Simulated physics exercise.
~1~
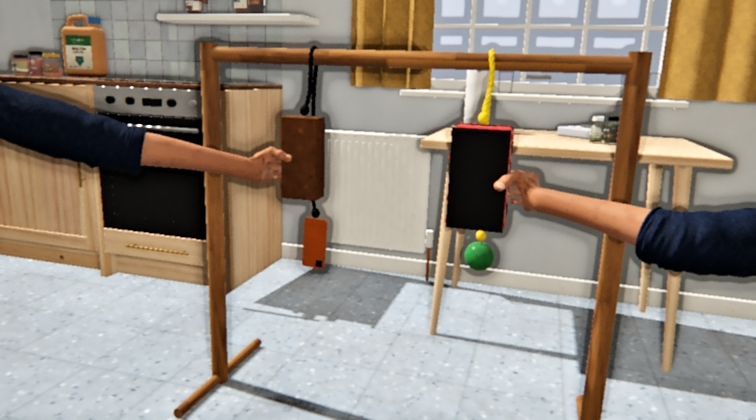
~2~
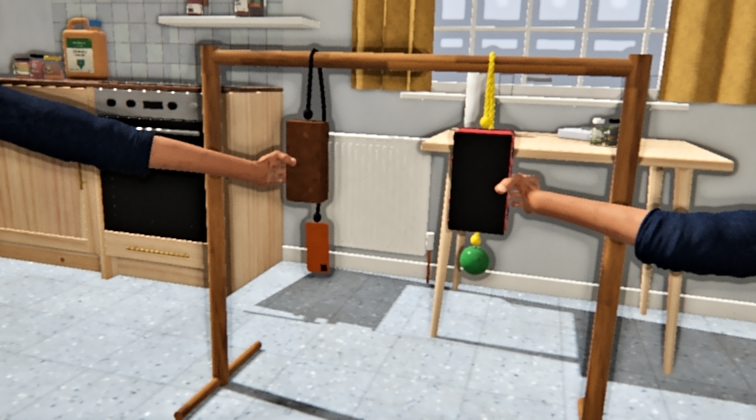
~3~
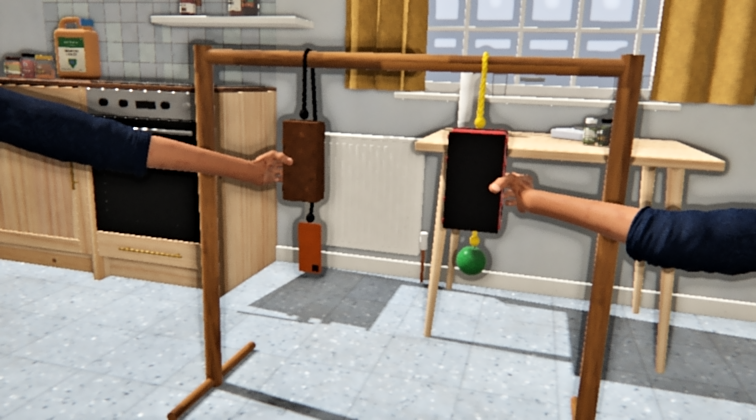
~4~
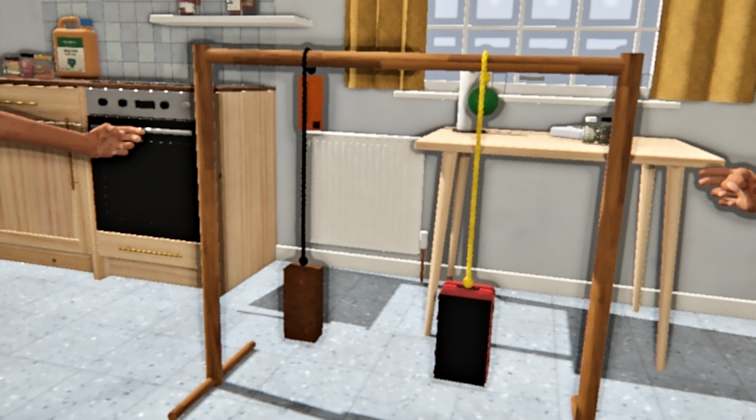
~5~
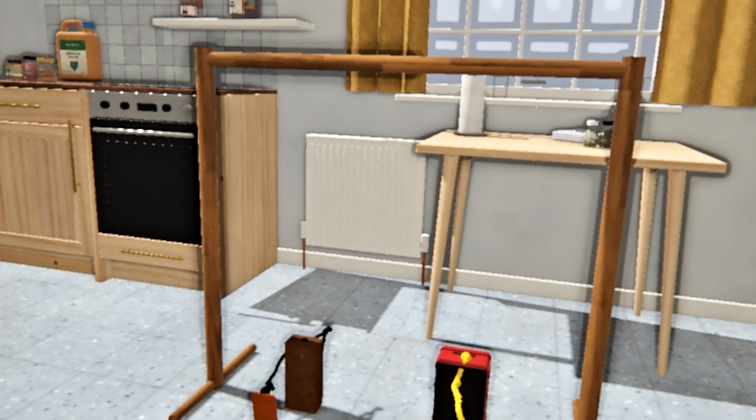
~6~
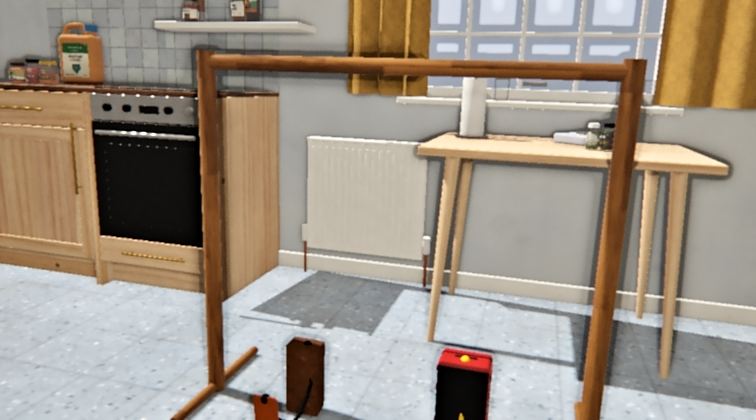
Two hands release a brick and a red case, which drop to the floor, pulling their ropes off the rail.
